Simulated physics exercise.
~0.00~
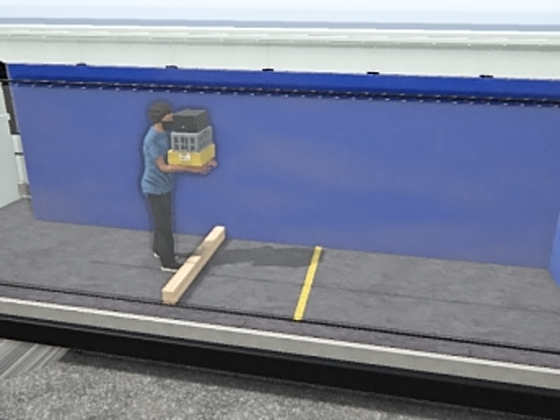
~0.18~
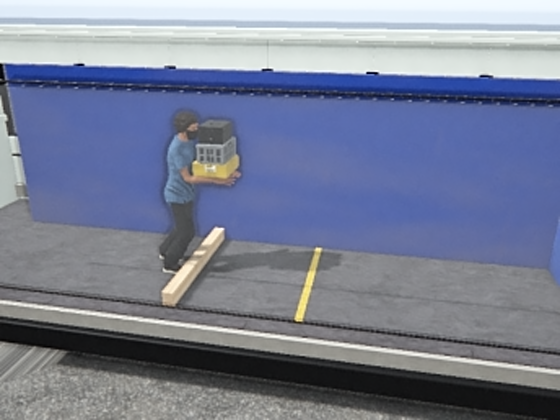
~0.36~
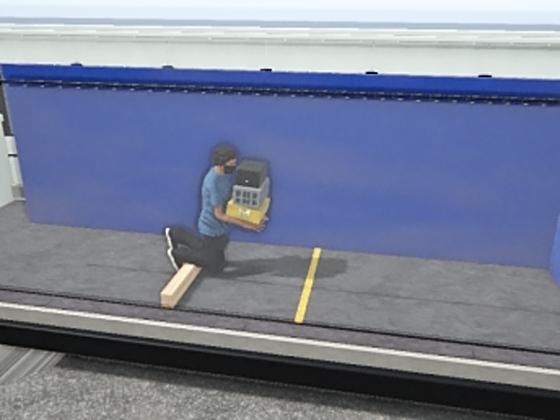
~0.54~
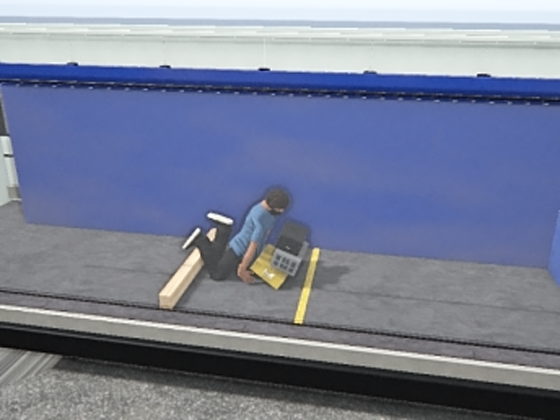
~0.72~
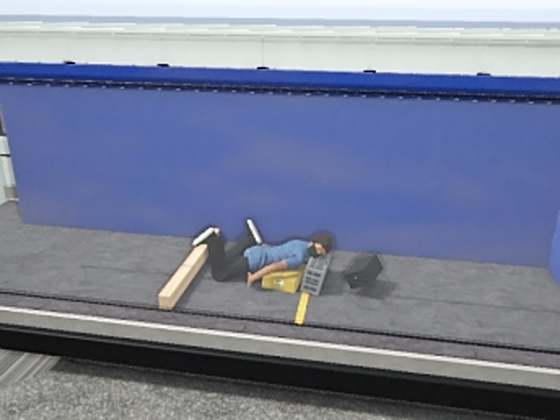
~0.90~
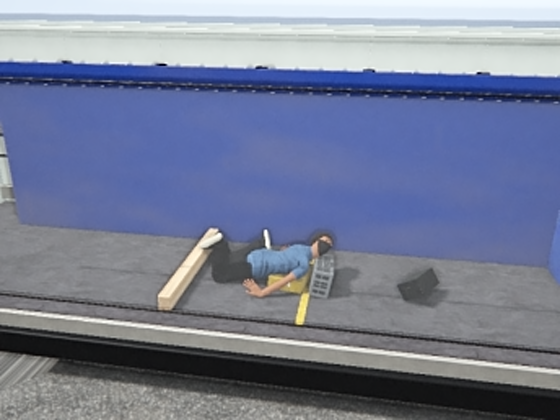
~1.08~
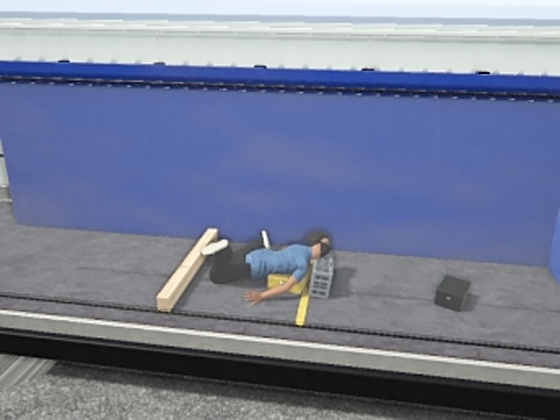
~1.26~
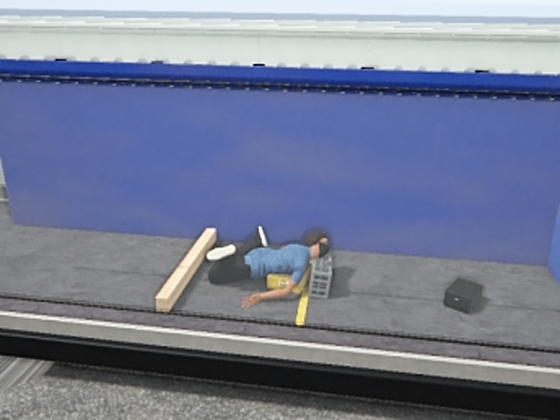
On a grey floor, a person carrying stacked boxes trips over a beam and sprawls, the black box tumbling past a yellow line.
